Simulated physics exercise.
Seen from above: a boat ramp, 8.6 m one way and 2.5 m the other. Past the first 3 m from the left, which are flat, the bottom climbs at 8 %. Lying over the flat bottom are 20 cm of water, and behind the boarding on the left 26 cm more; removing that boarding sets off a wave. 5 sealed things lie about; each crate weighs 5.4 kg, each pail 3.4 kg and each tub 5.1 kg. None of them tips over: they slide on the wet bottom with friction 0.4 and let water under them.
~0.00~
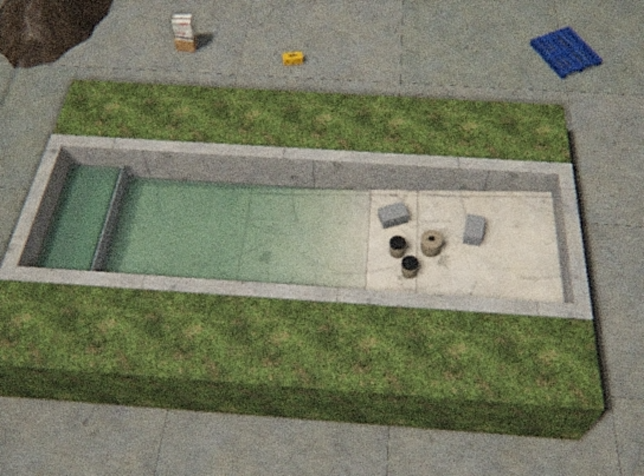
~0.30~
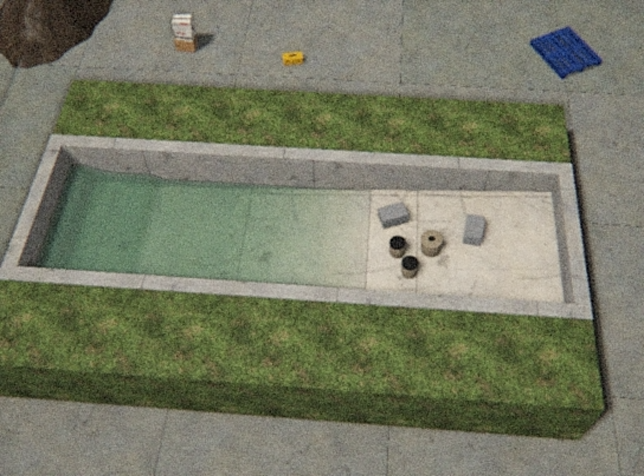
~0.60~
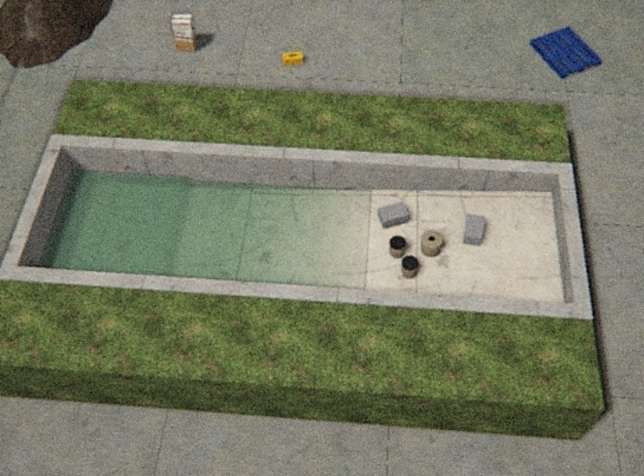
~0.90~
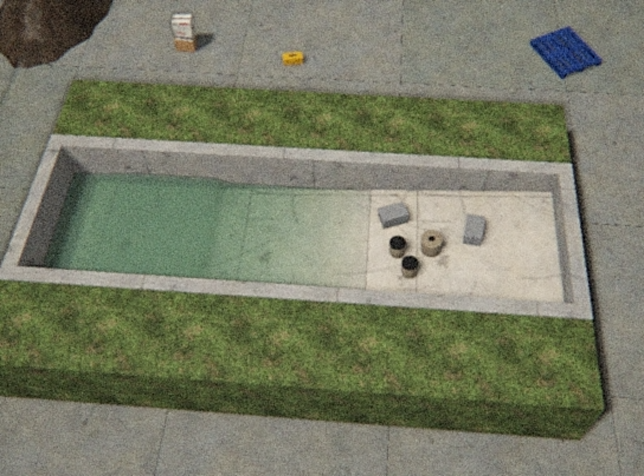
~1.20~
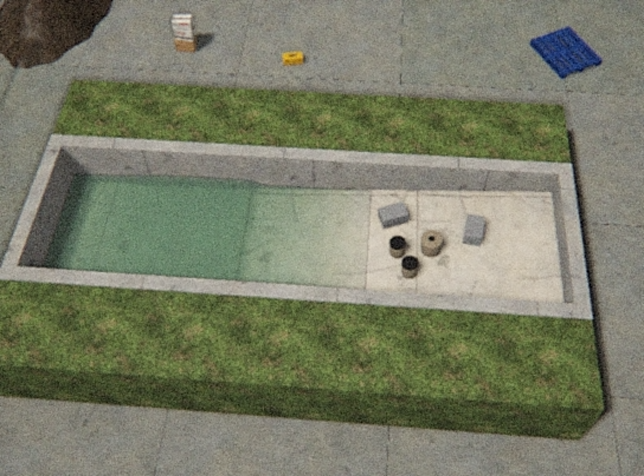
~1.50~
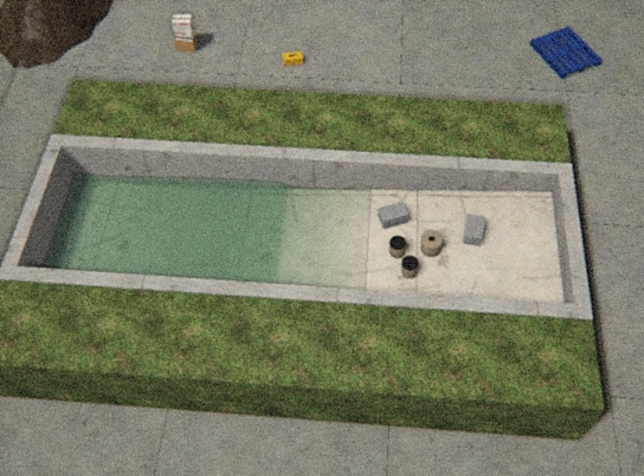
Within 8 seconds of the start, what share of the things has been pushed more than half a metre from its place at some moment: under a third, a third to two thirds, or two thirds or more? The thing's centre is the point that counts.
The tally is two thirds or greater.
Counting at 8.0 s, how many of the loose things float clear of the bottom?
I count 0.
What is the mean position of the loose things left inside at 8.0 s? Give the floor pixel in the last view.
Mean position: Approximately (449, 249).
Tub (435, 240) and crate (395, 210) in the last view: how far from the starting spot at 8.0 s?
30 cm and 200 cm respectively.
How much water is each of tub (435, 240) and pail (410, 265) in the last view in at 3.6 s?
Roughly 4 and 4 cm.
After 2.1 s 0 of 5 are over 50 cm from their spots; 0 afloat.
After 3.6 s 3 of 5 are over 50 cm from their spots; 2 afloat.
After 5.6 s 4 of 5 are over 50 cm from their spots; 0 afloat.
After 8.0 s 3 of 5 are over 50 cm from their spots, and 4 have been at some point; 0 afloat.
